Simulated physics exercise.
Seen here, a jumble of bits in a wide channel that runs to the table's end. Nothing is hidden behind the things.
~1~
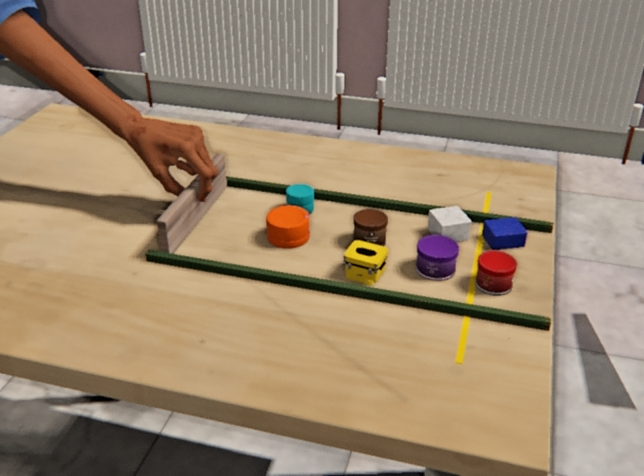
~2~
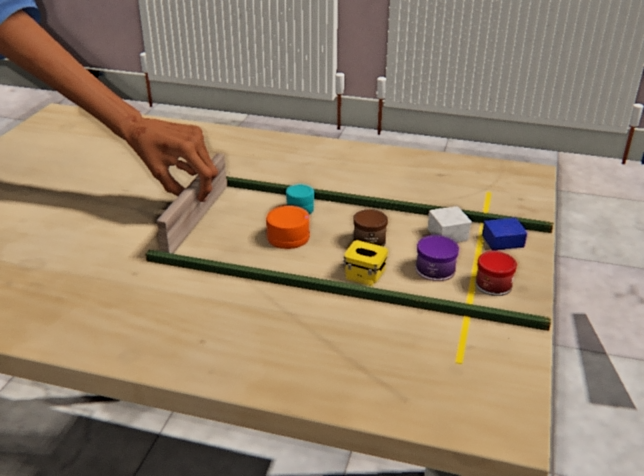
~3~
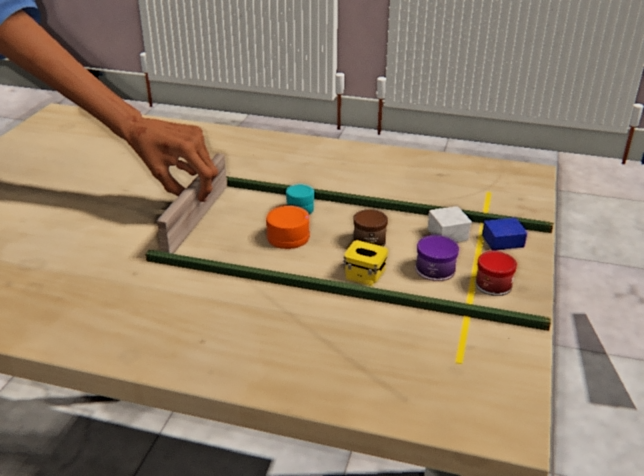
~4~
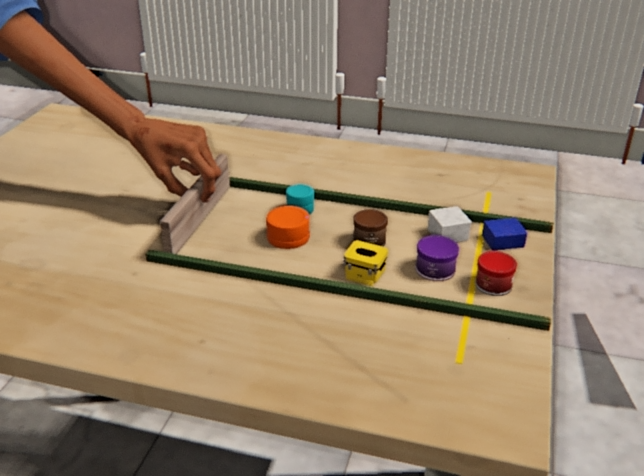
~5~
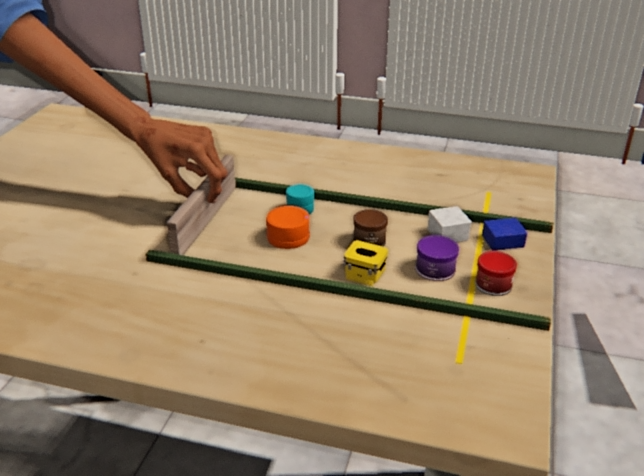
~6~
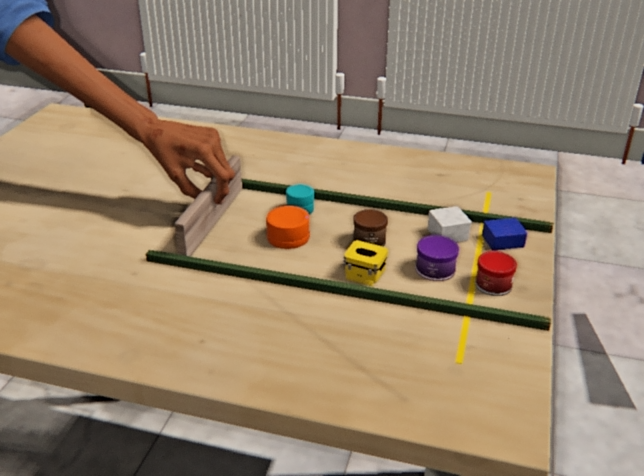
A hand reaches in from the upper left over a pale wooden table, seen from above at an angle, with white radiators behind. It grips an upright board at the left end of a channel between two dark green strips, where orange, teal, brown, yellow, white, purple, red and blue pieces lie scattered, the last few near a yellow line. The hand slides the board slightly right, while the pieces and camera stay still.
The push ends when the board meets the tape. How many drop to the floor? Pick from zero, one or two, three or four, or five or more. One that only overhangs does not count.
The number that fall off is one or two.
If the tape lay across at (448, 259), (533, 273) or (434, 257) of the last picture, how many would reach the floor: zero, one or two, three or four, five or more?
In that order: No fall at all; 5 or more; zero.
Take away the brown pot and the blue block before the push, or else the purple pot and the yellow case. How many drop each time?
First 1, then 1.
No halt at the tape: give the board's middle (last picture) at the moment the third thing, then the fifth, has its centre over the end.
Its middle is around (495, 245) and later (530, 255).
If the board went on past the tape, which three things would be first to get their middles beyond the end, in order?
In order: The red pot, the blue block, the purple pot.
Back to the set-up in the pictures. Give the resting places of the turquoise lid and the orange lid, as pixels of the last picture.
About (497, 223), and the other about (499, 262).
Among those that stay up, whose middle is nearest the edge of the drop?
The purple pot.
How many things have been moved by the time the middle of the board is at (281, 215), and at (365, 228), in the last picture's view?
First 2, then 4.
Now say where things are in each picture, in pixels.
Blue block (504, 234); red pot (495, 273); white block (449, 225); board (195, 202); tape (476, 263), in the first picture.
Red pot (495, 274); orange lid (288, 227), in the second picture.
White block (449, 225); brown pot (370, 230), in the third picture.
Blue block (504, 234); yellow case (366, 263), in the fourth picture.
Red pot (495, 274); purple pot (437, 258), in the fifth picture.
Blue block (504, 234); red pot (495, 274); white block (449, 225); board (212, 205); tape (476, 263), in the sixth picture.
Soon after, none off yet; blue block at rest near (504, 234); red pot at rest near (495, 274); white block at rest near (449, 225).
At rest, the number that fall off is one or two; fallen, red pot and blue block.
